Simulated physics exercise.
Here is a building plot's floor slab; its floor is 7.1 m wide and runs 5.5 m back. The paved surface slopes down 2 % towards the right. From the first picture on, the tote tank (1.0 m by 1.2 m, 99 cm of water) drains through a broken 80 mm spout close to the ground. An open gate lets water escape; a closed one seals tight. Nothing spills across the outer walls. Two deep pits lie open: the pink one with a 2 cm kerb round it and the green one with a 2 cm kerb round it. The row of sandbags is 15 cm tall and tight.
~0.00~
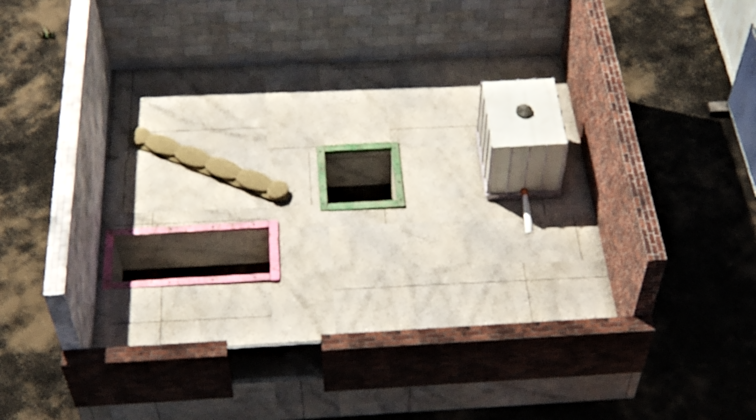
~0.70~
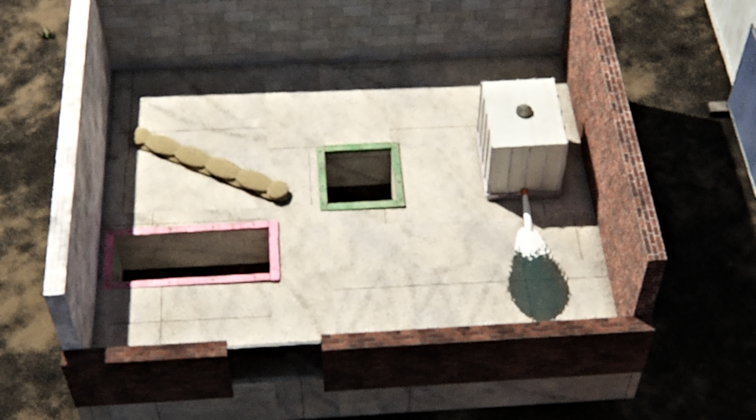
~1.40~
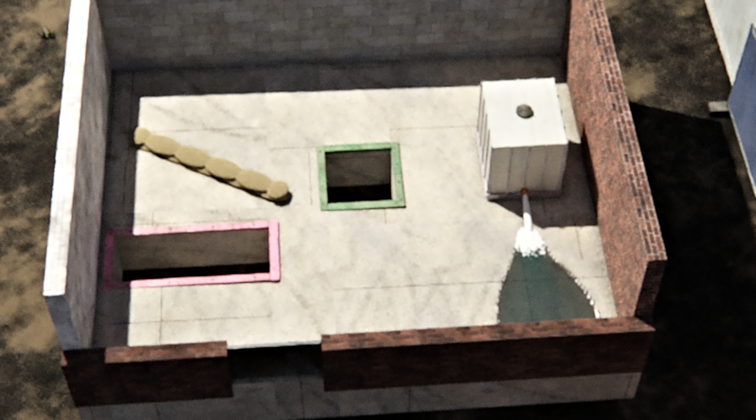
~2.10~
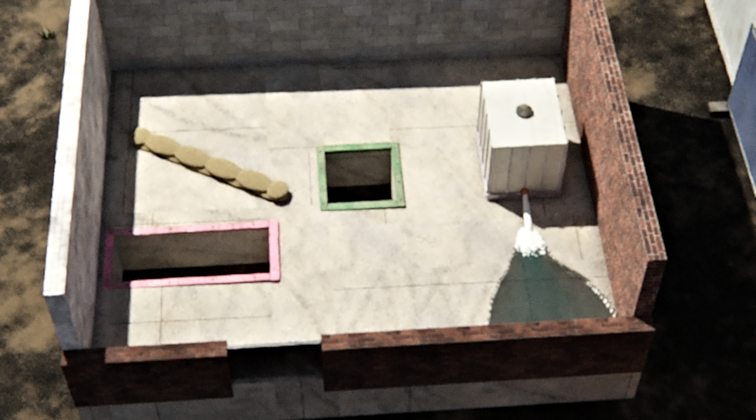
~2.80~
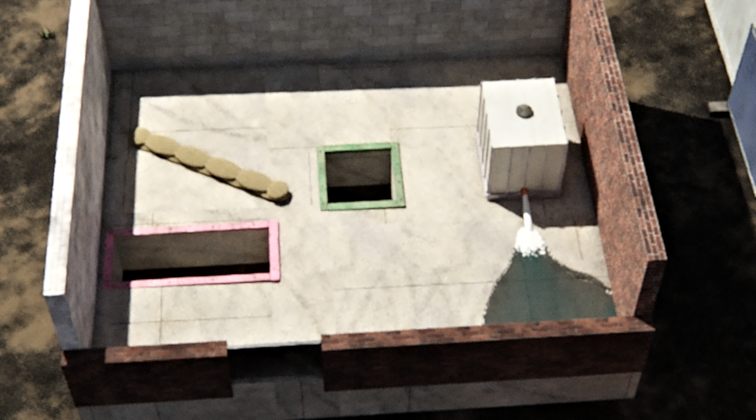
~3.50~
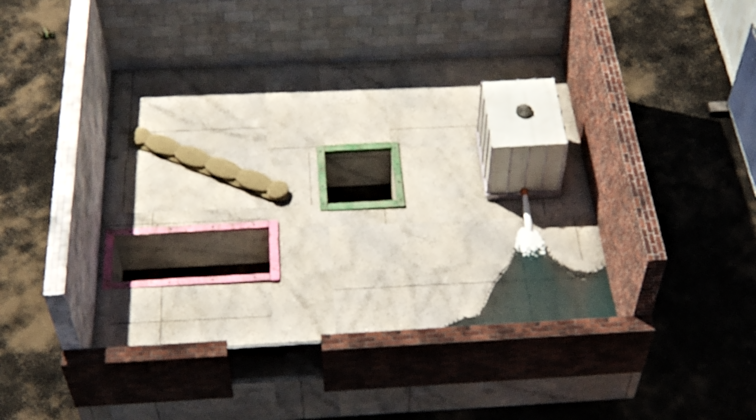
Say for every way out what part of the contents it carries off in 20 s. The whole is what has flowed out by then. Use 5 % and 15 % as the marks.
Shares: The gate takes not even 5 %; the pink pit takes less than 5 %; the green pit takes not even 5 %.
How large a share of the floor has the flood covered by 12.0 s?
Near 25 per cent is wet.
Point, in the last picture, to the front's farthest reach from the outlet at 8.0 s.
Near (392, 360).
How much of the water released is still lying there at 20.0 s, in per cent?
About 100 per cent.
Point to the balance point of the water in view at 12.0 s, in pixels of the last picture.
At about (540, 258).
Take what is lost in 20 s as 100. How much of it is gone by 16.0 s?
About 0 per cent.
After 5.0 s water covers 10 % of the floor and is deepest (8 cm) near (619, 349); gone so far, the gate 0 %, the pink pit 0 %, the green pit 0 %.
After 8.0 s water covers 20 % of the floor and is deepest (8 cm) near (619, 349); gone so far, the gate 0 %, the pink pit 0 %, the green pit 0 %.
After 12.0 s water covers 25 % of the floor and is deepest (8 cm) near (619, 349); gone so far, the gate 0 %, the pink pit 0 %, the green pit 0 %.
After 16.0 s water covers 30 % of the floor and is deepest (9 cm) near (619, 349); gone so far, the gate 0 %, the pink pit 0 %, the green pit 0 %.
After 20.0 s water covers 35 % of the floor and is deepest (9 cm) near (619, 349); gone so far, the gate 0 %, the pink pit 0 %, the green pit 0 %.
